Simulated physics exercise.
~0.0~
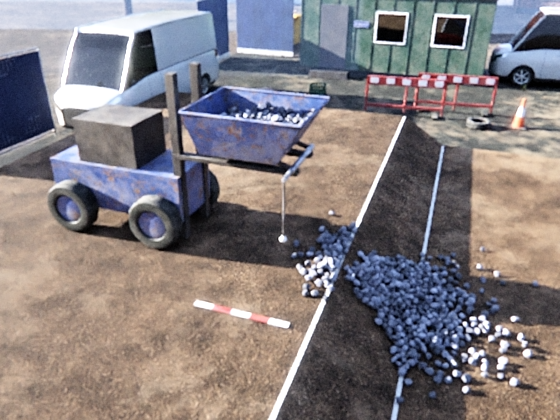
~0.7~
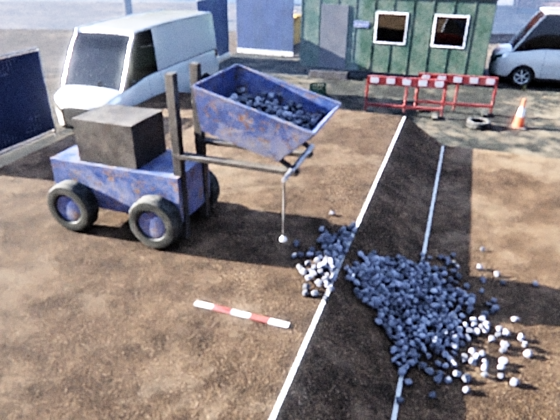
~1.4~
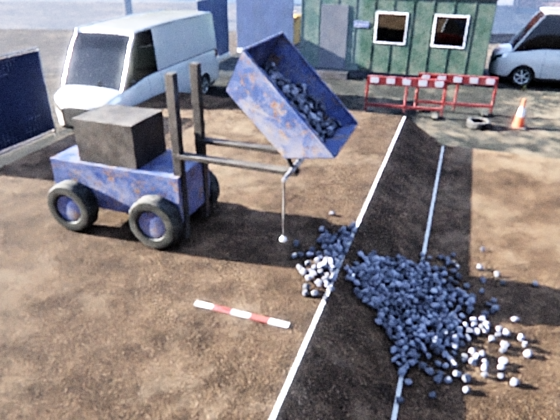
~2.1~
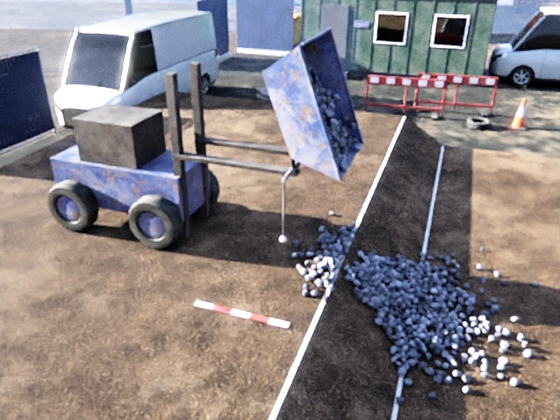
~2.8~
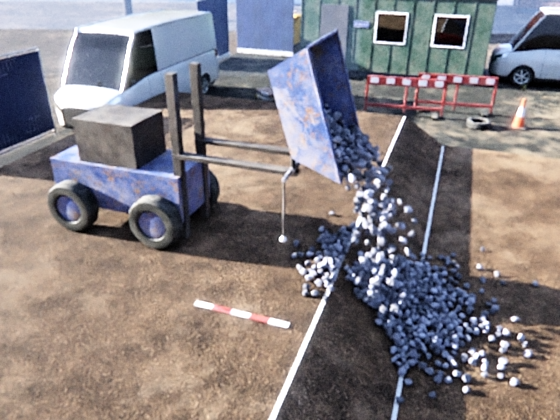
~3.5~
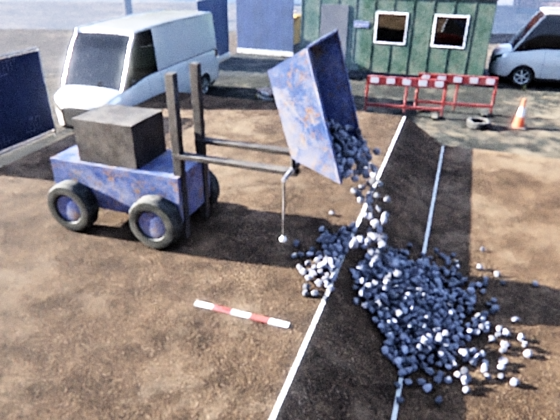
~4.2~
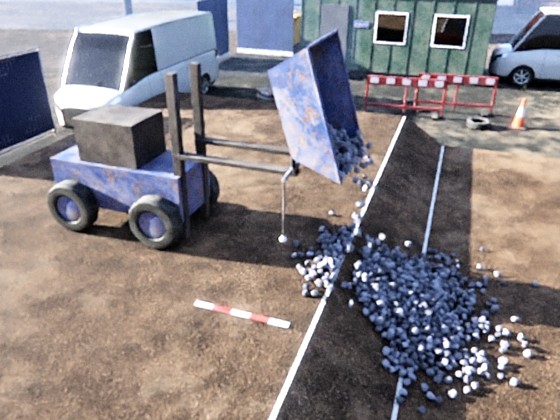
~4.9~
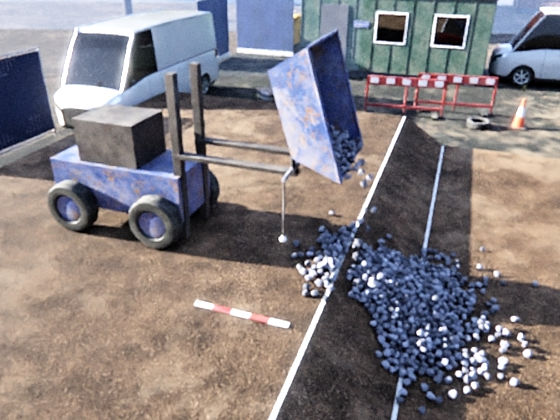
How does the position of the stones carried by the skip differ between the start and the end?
At the start they lie together in the raised skip, but by the end most of them are lower and further right, spread over the bank and the heap below. Some remain at the lower end of the tilted skip.
